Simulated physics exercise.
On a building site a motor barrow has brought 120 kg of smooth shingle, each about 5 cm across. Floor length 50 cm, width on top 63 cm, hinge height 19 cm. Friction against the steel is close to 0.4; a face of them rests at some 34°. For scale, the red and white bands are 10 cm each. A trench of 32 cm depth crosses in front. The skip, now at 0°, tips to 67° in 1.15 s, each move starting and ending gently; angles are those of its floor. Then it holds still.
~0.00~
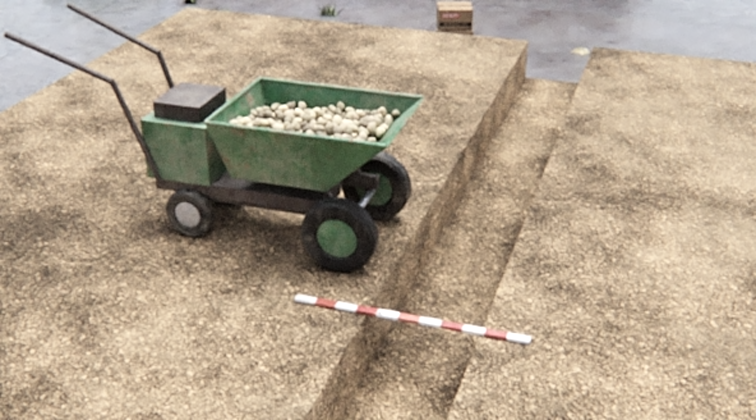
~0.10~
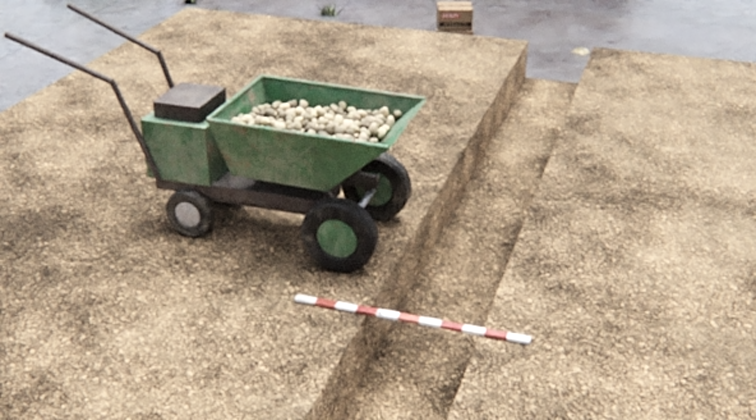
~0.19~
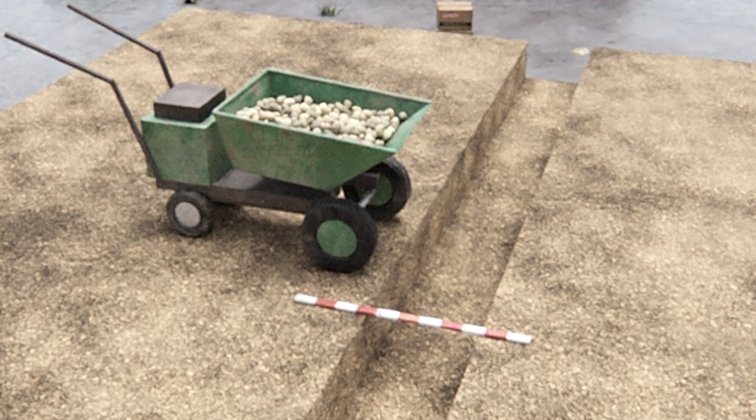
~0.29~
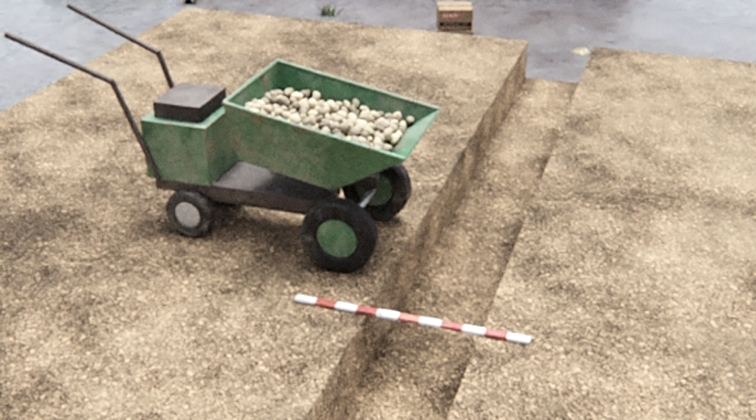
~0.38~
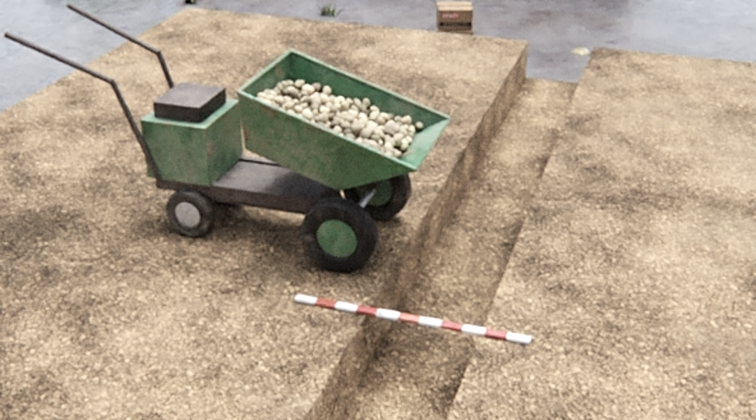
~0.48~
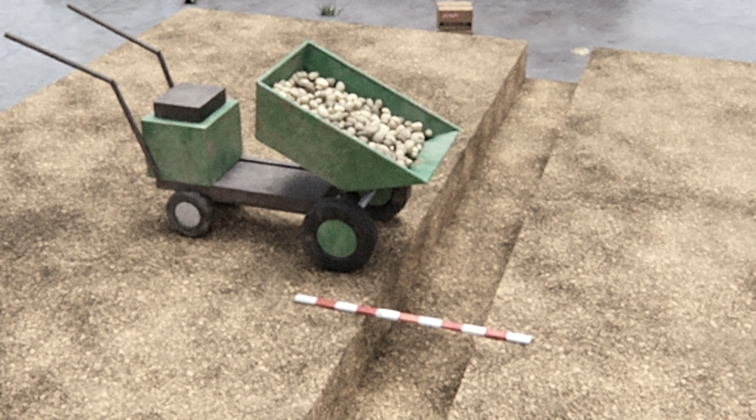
On a building site, a green motor barrow stands beside a trench, its skip of smooth shingle steadily tilting down towards the right.
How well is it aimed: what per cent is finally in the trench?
Close to 52 in a hundred.
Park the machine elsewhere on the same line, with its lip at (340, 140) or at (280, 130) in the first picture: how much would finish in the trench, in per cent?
First some 100, then 85 per cent.
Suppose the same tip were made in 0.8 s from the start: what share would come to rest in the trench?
In that case some 45 per cent.
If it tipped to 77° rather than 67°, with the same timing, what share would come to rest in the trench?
It would be near 70 per cent.
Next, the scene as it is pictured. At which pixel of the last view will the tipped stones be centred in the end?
Their middle is at about (500, 298).
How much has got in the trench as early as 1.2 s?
Some 25 per cent.
After 0.9 s the floor is at 56°; 100 % in the skip; the foremost stones are at (458, 210).
After 1.2 s the floor is at 67°; 57 % in the skip, 25 % in the trench, 18 % past the trench; the foremost stones are at (552, 259).
After 1.6 s the floor is at 67°; 14 % in the skip, 40 % in the trench, 46 % past the trench; the foremost stones are at (666, 282).
After 3.5 s the floor is at 67°; 0 % in the skip, 52 % in the trench, 48 % past the trench; the foremost stones are past the picture's edge.
